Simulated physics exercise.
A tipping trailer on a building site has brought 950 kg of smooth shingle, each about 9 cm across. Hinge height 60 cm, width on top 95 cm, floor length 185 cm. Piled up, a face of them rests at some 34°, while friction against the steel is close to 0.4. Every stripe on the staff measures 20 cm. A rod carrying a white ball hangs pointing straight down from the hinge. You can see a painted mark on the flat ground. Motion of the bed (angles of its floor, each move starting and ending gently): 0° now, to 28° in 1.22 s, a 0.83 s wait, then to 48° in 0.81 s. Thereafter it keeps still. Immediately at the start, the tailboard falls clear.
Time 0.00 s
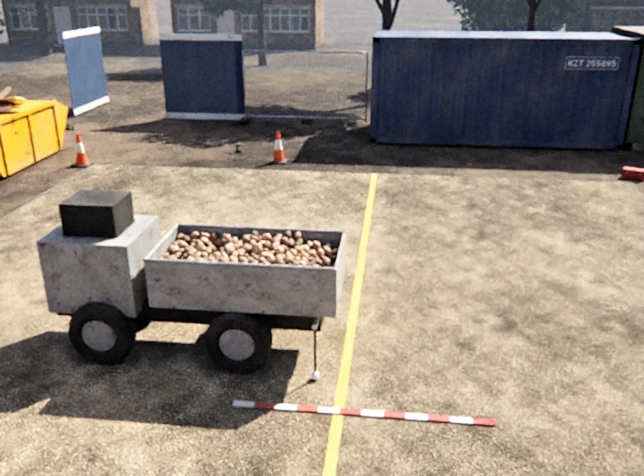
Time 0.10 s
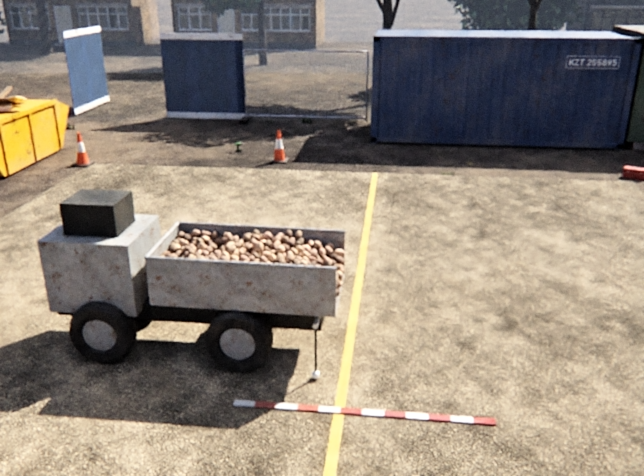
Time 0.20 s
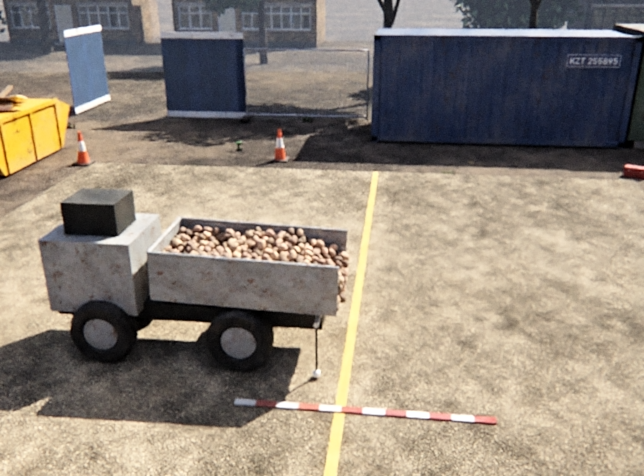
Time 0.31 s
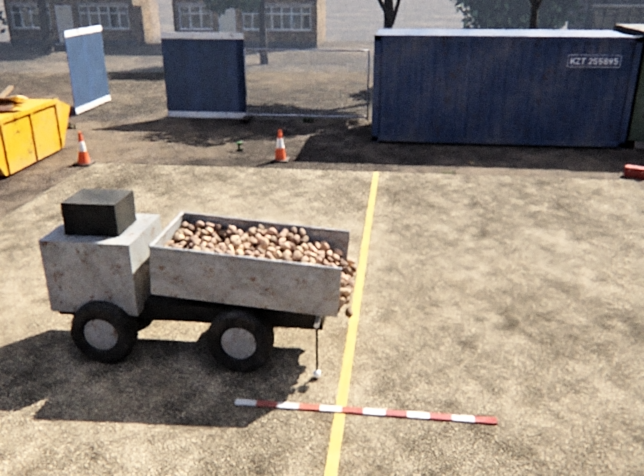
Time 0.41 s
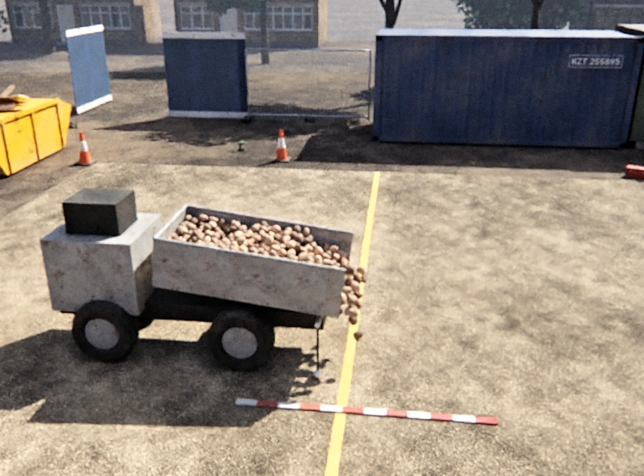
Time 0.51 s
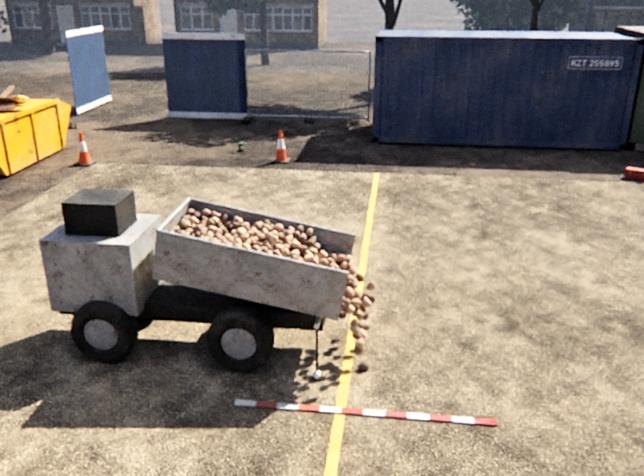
The clip opens on a small grey truck, its open bed filled with rounded brown stones, parked beside a yellow line on a sunny yard. The bed's front end rises gradually, and a few stones slip over the right-hand edge, then more tumble down toward the ground.
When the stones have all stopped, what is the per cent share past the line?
The share is about 90 per cent.
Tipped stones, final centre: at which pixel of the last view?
I'd point somewhere around (404, 347).
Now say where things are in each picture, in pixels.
The first frame shows lip at (335, 317), floor tilted 0°, highest stones at (267, 241).
In the second frame, the bed is at 1°, its lip at (336, 316); the top of the load is at (268, 240); the stones move at 0.2 m/s on average.
In the third frame, the bed is at 2°, its lip at (337, 316); the top of the load is at (255, 238); 1 % has left.
In the fourth frame, the bed is at 4°, its lip at (337, 317); the top of the load is at (216, 232); 2 % has left.
The fifth frame shows lip at (339, 318), floor tilted 7°, highest stones at (203, 225); 4 % has left.
The sixth frame shows lip at (338, 320), floor tilted 11°, highest stones at (194, 219); 5 % has left.
After 0.9 s the floor is at 24°; 87 % in the bed, 1 % short of the line, 12 % past the line; the foremost stones are at (408, 352).
After 1.3 s the floor is at 28°; 67 % in the bed, 2 % short of the line, 31 % past the line; the foremost stones are at (448, 363).
After 3.3 s the floor is at 48°; 0 % in the bed, 9 % short of the line, 91 % past the line; the foremost stones are at (552, 378).
After 6.1 s the floor is at 48°; 0 % in the bed, 9 % short of the line, 91 % past the line; the foremost stones are at (552, 378).
